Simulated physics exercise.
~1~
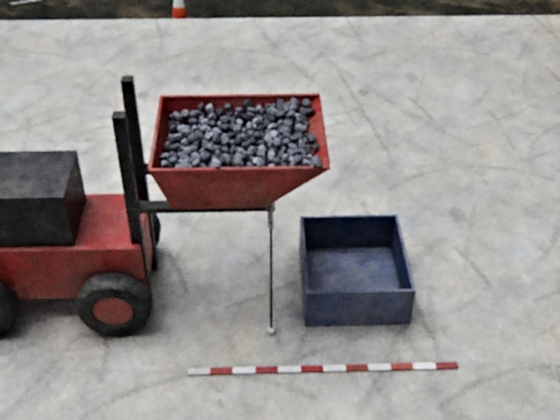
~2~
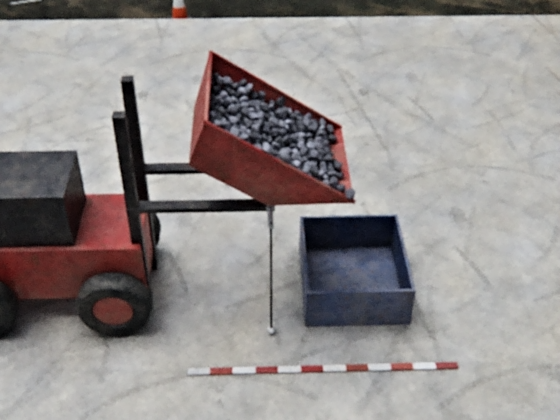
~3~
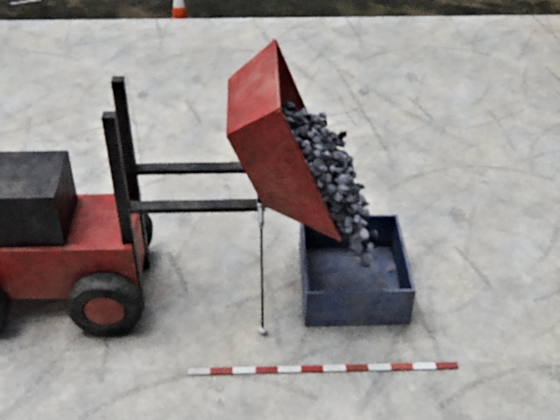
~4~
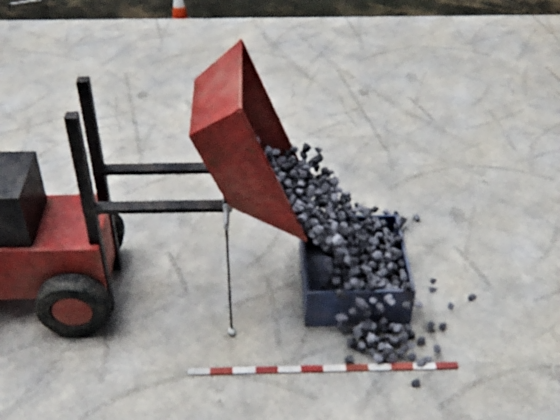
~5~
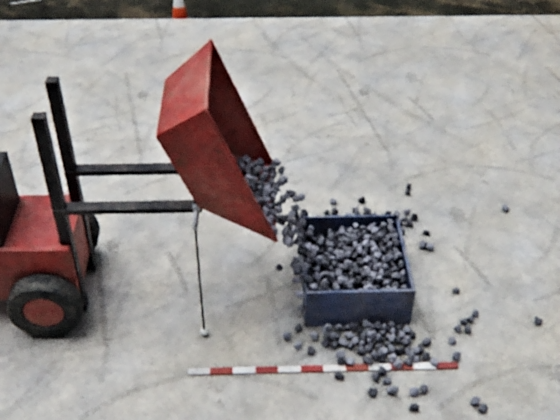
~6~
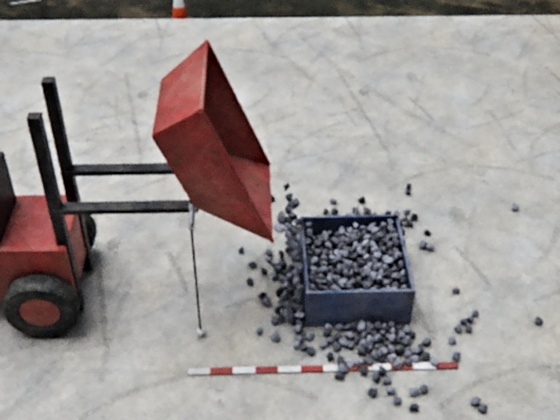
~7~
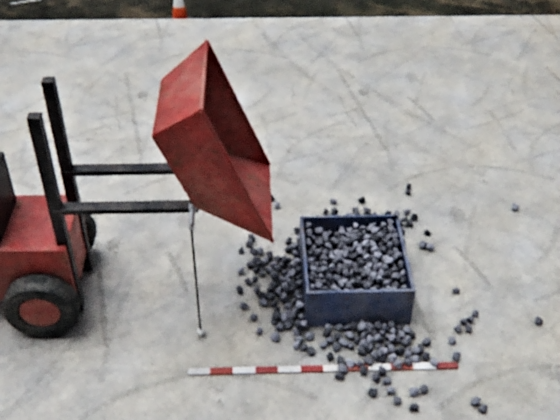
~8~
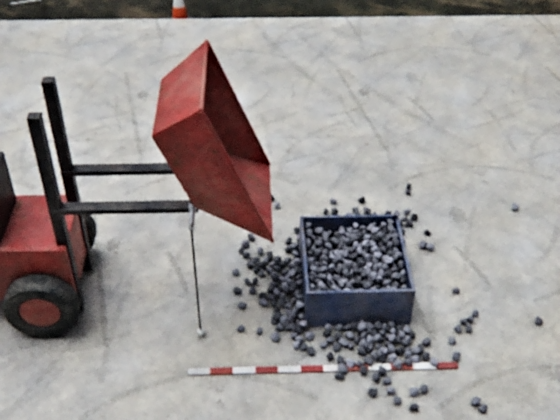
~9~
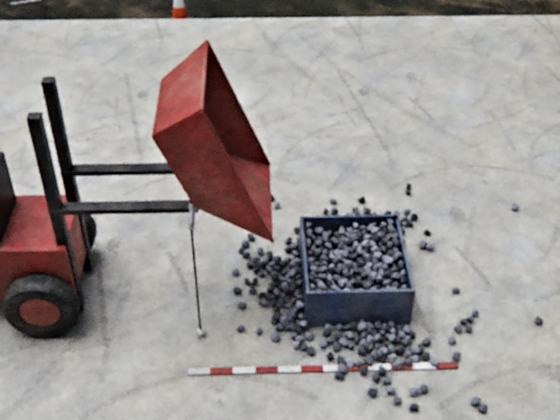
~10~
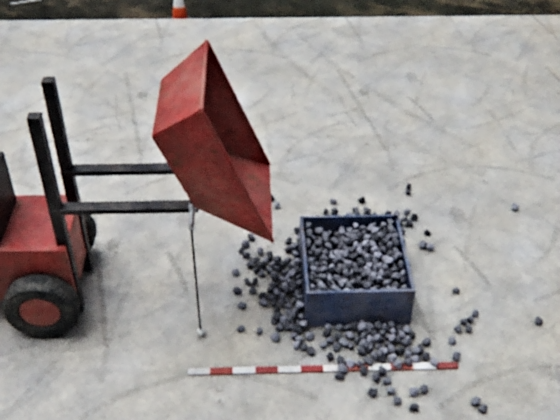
Red forklift tipping its skip and backing left, pouring dark stones that fill a blue bin and scatter around it.
